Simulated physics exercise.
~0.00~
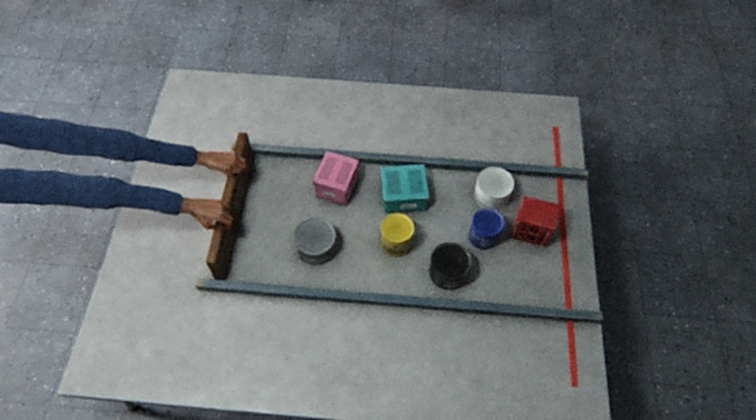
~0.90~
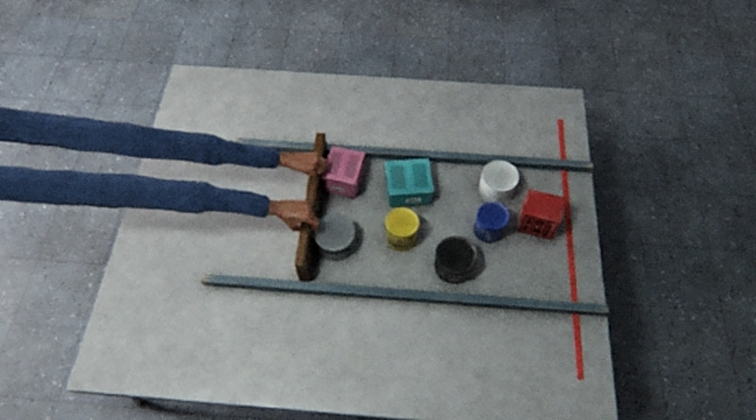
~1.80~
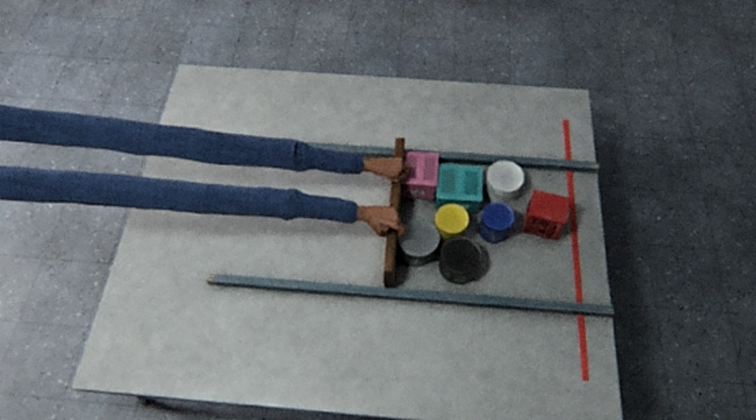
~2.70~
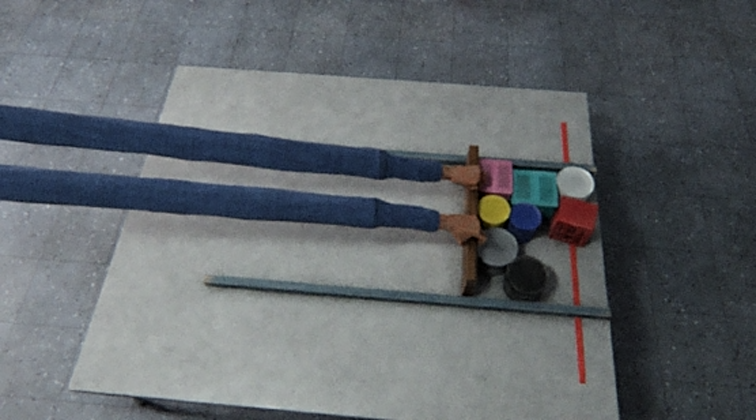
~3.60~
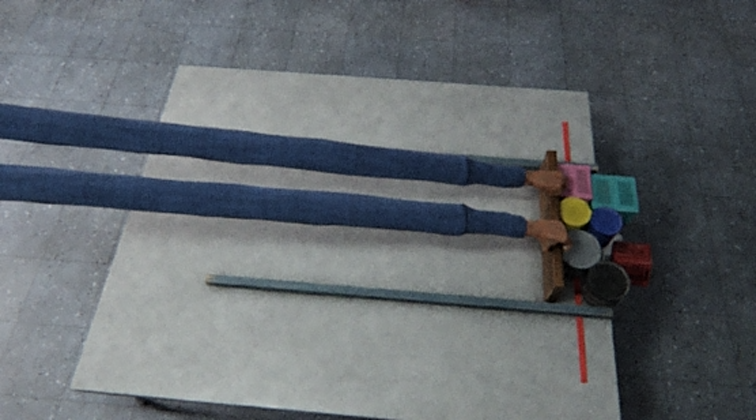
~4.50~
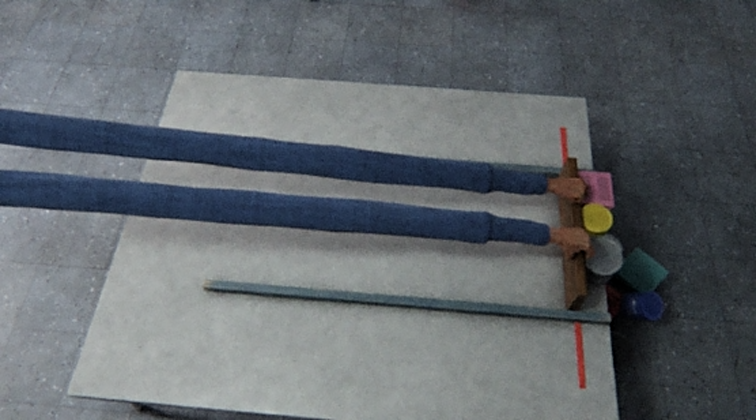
A wooden plank, held upright by two blue-sleeved hands reaching in from the left, slides rightward between two rails on a pale deck seen from above. Ahead of it sit pink and turquoise boxes, grey, yellow, black and blue pails, a white canister and, farthest right, a red crate near a red tape line. The plank first reaches the grey pail and pink box, then gathers the others into a tight cluster. It shoves them across the tape toward the right edge. The plank stops around the tape; the turquoise box and blue pail tumble off, the black pail, white canister and red crate are gone, and the pink box, yellow pail and grey pail remain at the edge.
